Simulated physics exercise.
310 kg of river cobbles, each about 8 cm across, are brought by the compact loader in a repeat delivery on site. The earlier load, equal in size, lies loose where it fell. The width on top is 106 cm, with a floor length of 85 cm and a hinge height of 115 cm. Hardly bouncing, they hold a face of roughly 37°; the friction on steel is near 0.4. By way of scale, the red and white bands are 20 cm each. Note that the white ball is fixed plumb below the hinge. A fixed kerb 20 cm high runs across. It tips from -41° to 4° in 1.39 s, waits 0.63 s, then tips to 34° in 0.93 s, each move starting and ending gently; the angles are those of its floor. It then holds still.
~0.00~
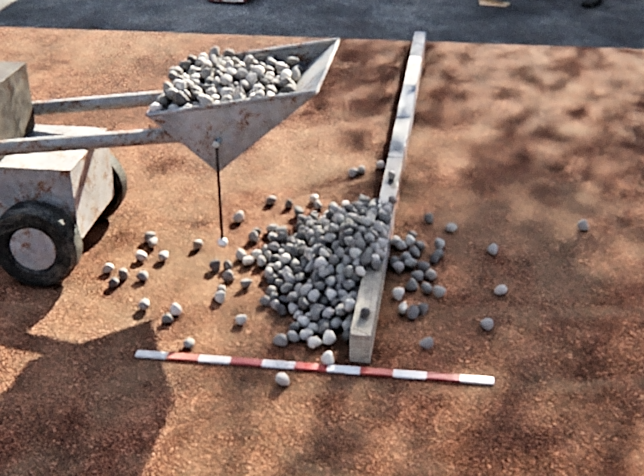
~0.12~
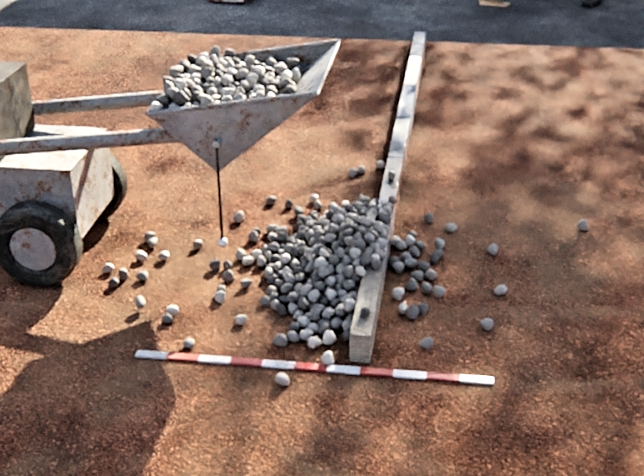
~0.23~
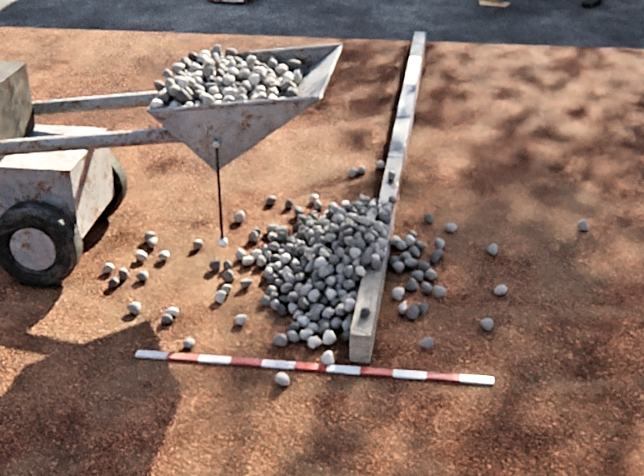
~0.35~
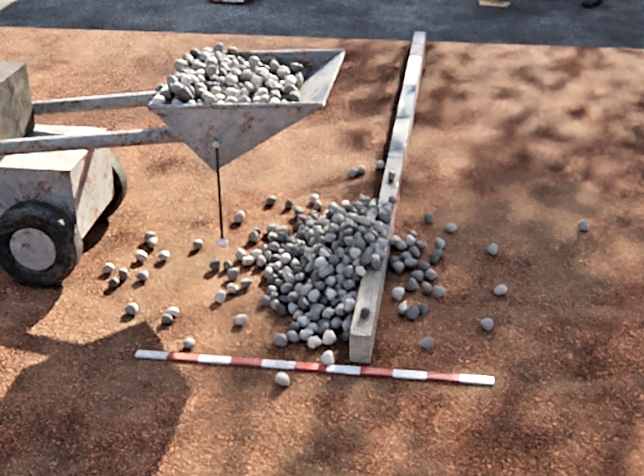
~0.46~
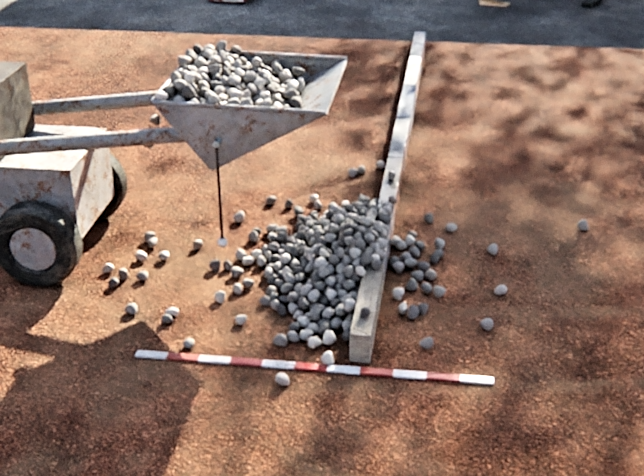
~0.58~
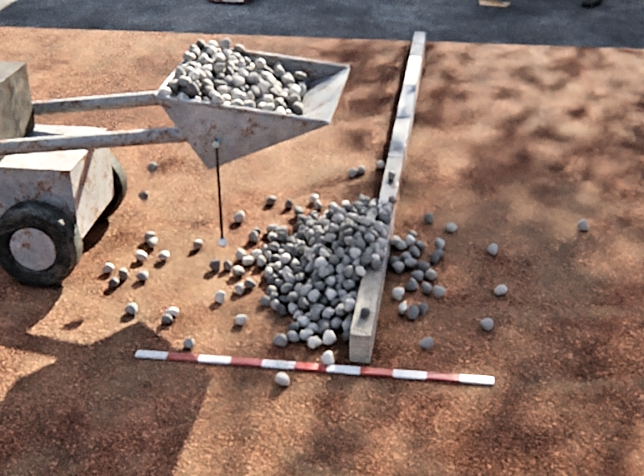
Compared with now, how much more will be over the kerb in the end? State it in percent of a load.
Close to 41 parts in a hundred.
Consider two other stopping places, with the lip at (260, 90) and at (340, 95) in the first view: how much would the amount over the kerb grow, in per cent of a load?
The first would add around 0 per cent, the second around 70 per cent.
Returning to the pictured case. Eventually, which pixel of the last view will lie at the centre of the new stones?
Roughly at pixel (363, 250).
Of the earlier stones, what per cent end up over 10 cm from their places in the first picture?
I'd say roughly 10 per cent of them.
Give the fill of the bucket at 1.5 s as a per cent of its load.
Close to 100 in a hundred.
After 1.0 s the floor is at -3°; in per cent of one load, 100 in the bucket, 97 on this side of the kerb, 7 over the kerb; the foremost stones are at (479, 261).
After 1.5 s the floor is at 4°; in per cent of one load, 100 in the bucket, 97 on this side of the kerb, 7 over the kerb; the foremost stones are at (479, 261).
After 3.4 s the floor is at 34°; in per cent of one load, 13 in the bucket, 167 on this side of the kerb, 24 over the kerb; the foremost stones are at (491, 268).
After 5.9 s the floor is at 34°; in per cent of one load, 0 in the bucket, 155 on this side of the kerb, 48 over the kerb; the foremost stones are at (533, 295). Net gain over the kerb, 41.
